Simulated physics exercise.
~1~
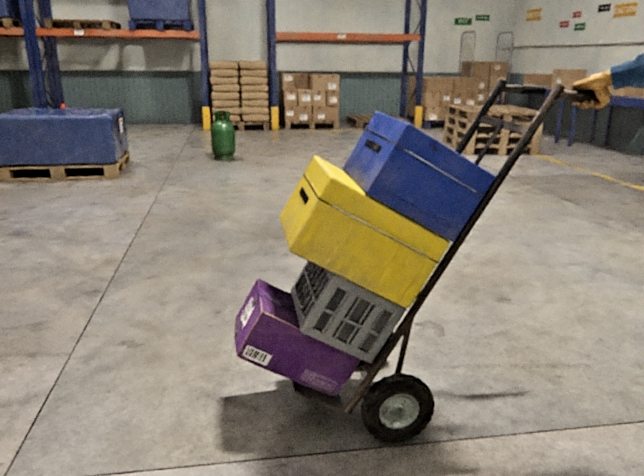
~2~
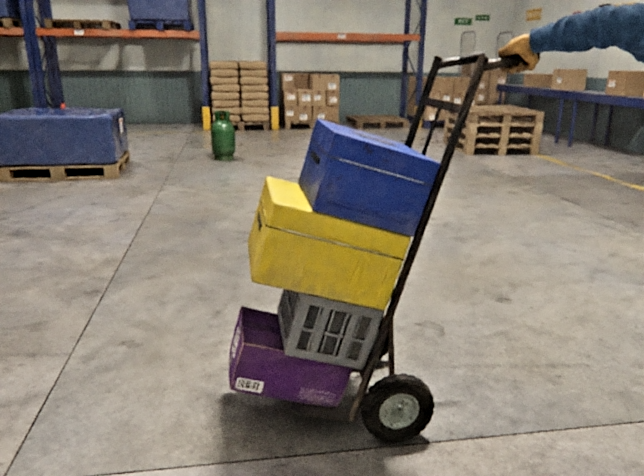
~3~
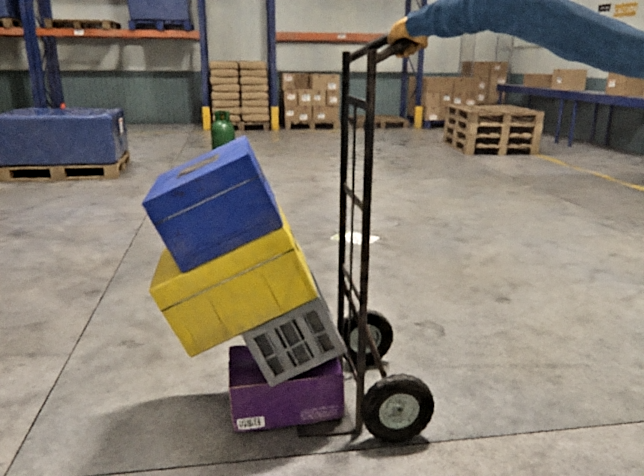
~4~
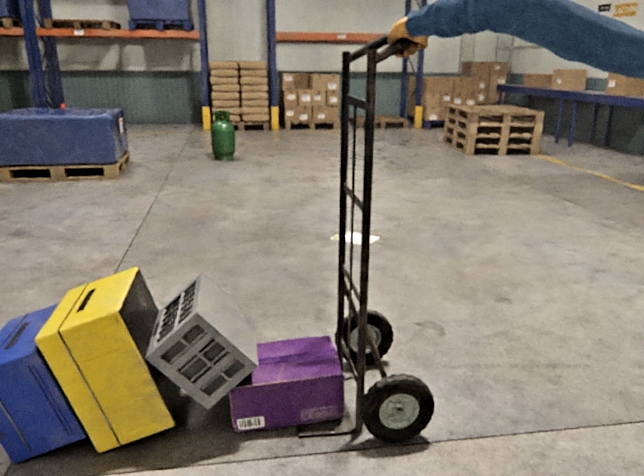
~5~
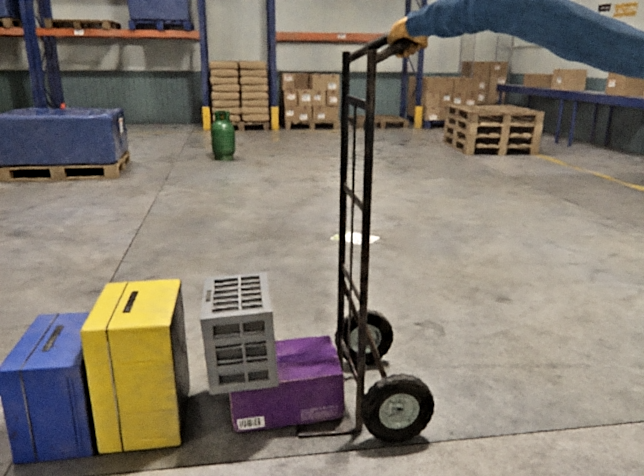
A black two-wheeled hand truck, seen from the side on a concrete warehouse floor, leans back to the right with a purple box at the bottom, then a grey crate, a yellow box and a blue box on top. A gloved hand in a blue sleeve pushes the handle up and leftward until the truck stands upright. The upper three items tip left off the purple box and topple toward the floor. The blue and yellow boxes settle upright side by side at left, while the grey crate rests on its side against the purple box, which remains beside the truck.
